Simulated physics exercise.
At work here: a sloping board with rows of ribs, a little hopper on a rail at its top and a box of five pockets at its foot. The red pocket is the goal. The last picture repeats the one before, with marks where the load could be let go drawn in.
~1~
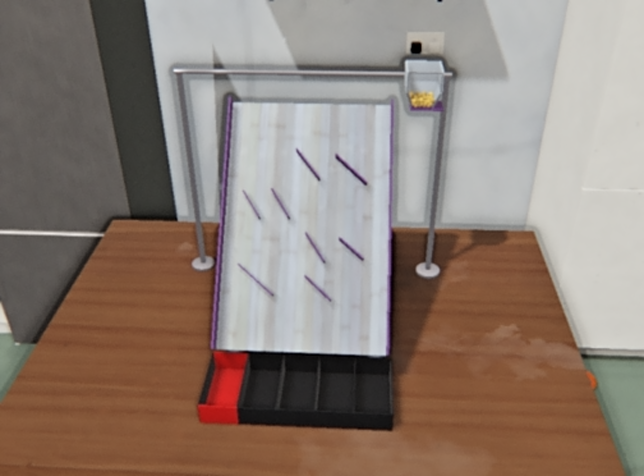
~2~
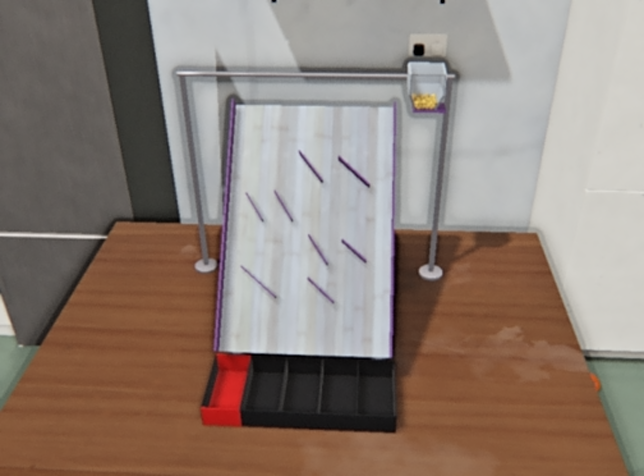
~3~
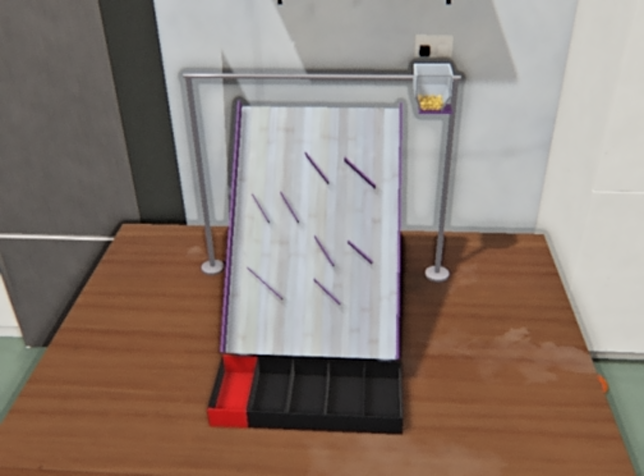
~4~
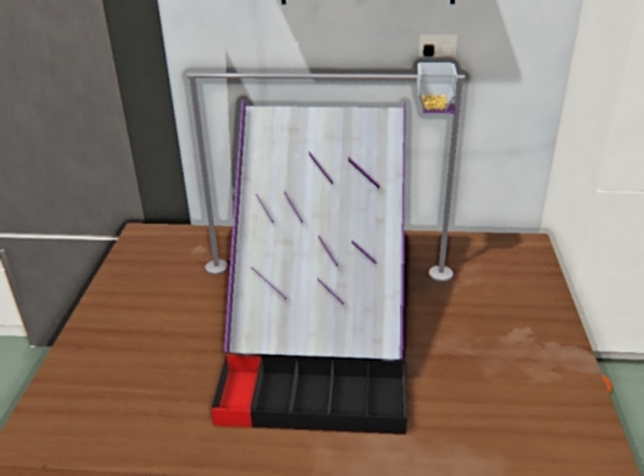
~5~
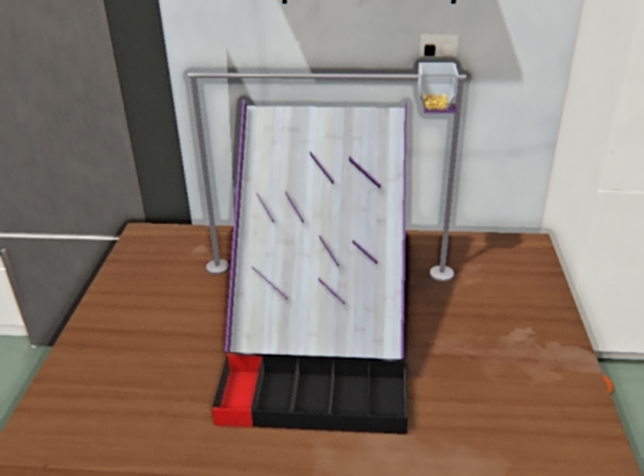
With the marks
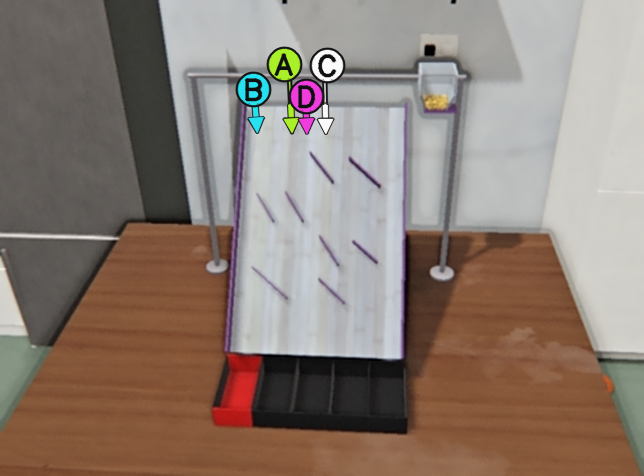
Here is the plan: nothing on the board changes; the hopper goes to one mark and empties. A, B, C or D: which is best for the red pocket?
Mark B.
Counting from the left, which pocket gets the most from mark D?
It is the fifth one.
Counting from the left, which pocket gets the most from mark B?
The first.
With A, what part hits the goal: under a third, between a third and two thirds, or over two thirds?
Under a third.
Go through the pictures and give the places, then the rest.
The first frame shows hopper at (422, 101), puffed corn balls, door shut.
The second frame shows ribs (299, 150) to (322, 179), (338, 156) to (370, 184), (246, 192) to (261, 219).
The third frame shows ribs (280, 192) to (297, 220), (315, 236) to (333, 265), (348, 240) to (372, 262).
The fourth frame shows ribs (251, 267) to (285, 298), (317, 278) to (343, 303).
The fifth frame shows red pocket at (232, 417), number 1 of 5 from the left.
On the marked copy, mark A meets the board at (291, 127); mark B meets the board at (256, 127); mark C meets the board at (325, 128); mark D meets the board at (306, 128).
With A, a small part in the red pocket, nearly all in other pockets, a stray few outside the box.
With B, about half in the red pocket, about a third in other pockets, a small part outside the box.
With C, none in the red pocket, nearly all in other pockets.
With D, none in the red pocket, nearly all in other pockets, a small part outside the box.
